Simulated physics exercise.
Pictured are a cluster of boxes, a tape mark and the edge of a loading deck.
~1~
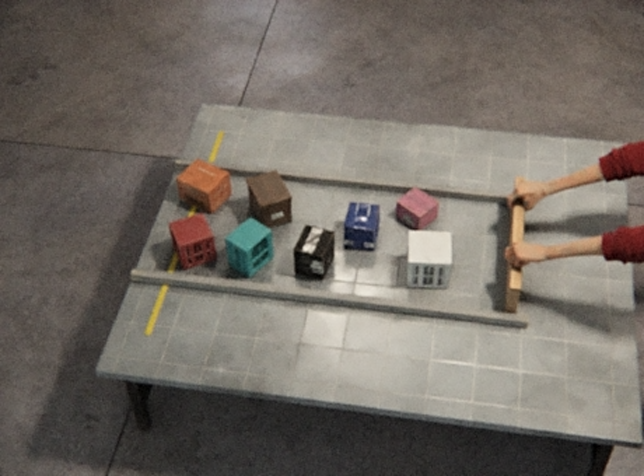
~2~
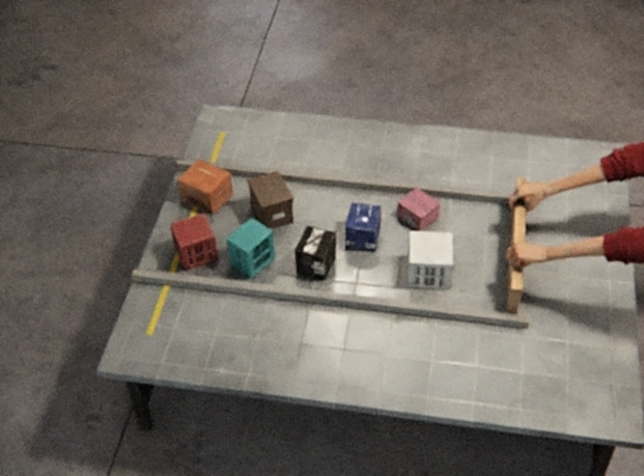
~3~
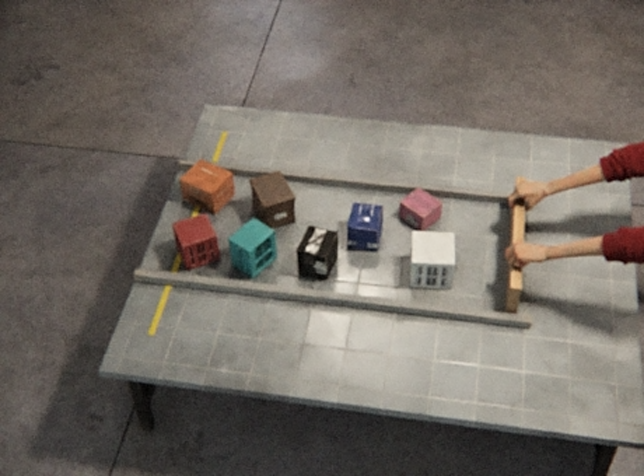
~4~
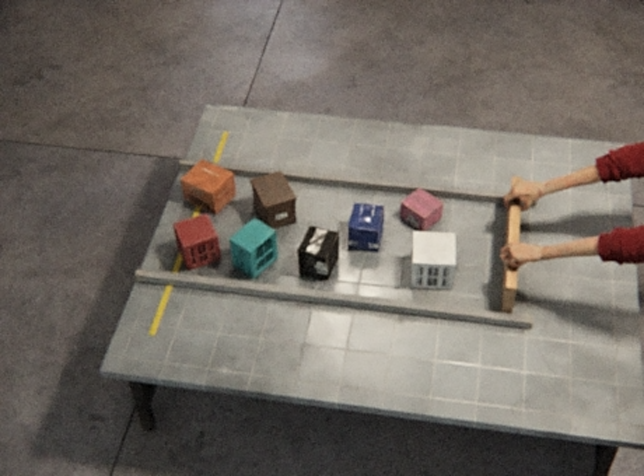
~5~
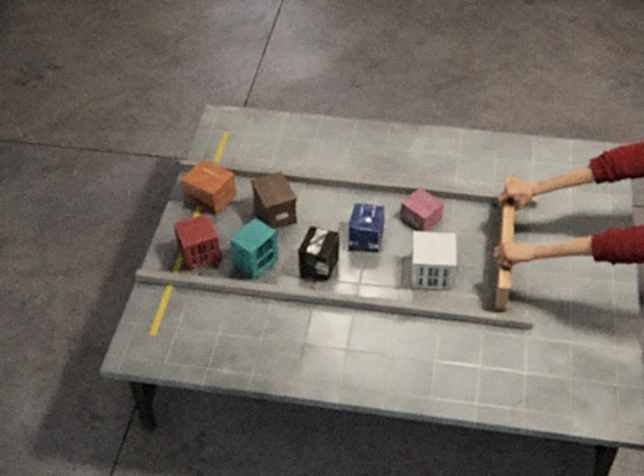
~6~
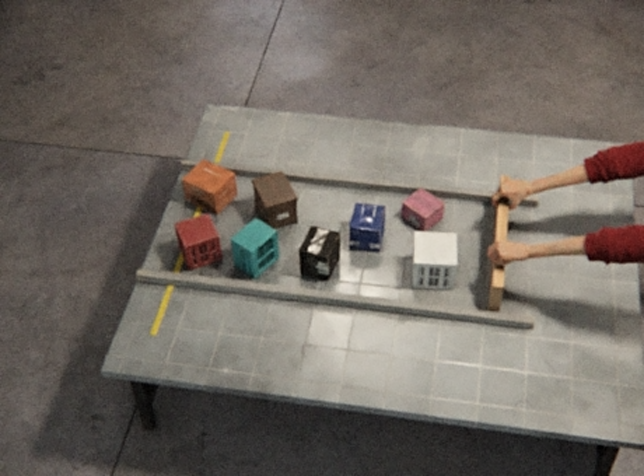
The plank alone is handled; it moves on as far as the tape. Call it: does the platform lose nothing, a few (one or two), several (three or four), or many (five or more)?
It loses many, five or more.
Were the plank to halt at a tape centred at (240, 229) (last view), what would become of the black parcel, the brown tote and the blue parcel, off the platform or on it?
Outcome - black parcel: It stays up there; brown tote: It stays up there; blue parcel: It stays up there.
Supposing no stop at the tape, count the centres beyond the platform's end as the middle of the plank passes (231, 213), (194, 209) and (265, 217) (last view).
Past-the-end tally - position 1: 3, position 2: 5, position 3: 1.
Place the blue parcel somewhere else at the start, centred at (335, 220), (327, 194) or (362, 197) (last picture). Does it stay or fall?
Taking the places in order, it falls away, then falls away, then falls away.
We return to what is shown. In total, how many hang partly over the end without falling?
Count: 3.
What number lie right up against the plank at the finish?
3 of them.
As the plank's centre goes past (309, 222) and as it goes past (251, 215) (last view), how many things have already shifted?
Answer - first 7, then 8.
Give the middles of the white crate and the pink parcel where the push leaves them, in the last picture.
Result: One about (164, 232), other about (187, 178).
A little later, none off yet; orange box at rest near (210, 187); red crate at rest near (199, 242); turquoise crate at rest near (255, 248).
Next, none off yet; orange box at rest near (210, 187); red crate shifted a little near (192, 241); turquoise crate shifted about its own width near (228, 248).
Later still, one off so far; orange box tilted a little near (162, 178); red crate dropping near (121, 277); turquoise crate shifted well along near (151, 241).
When it is over, the number that fall off is five or more; down, black parcel, brown tote, turquoise crate, red crate and orange box.
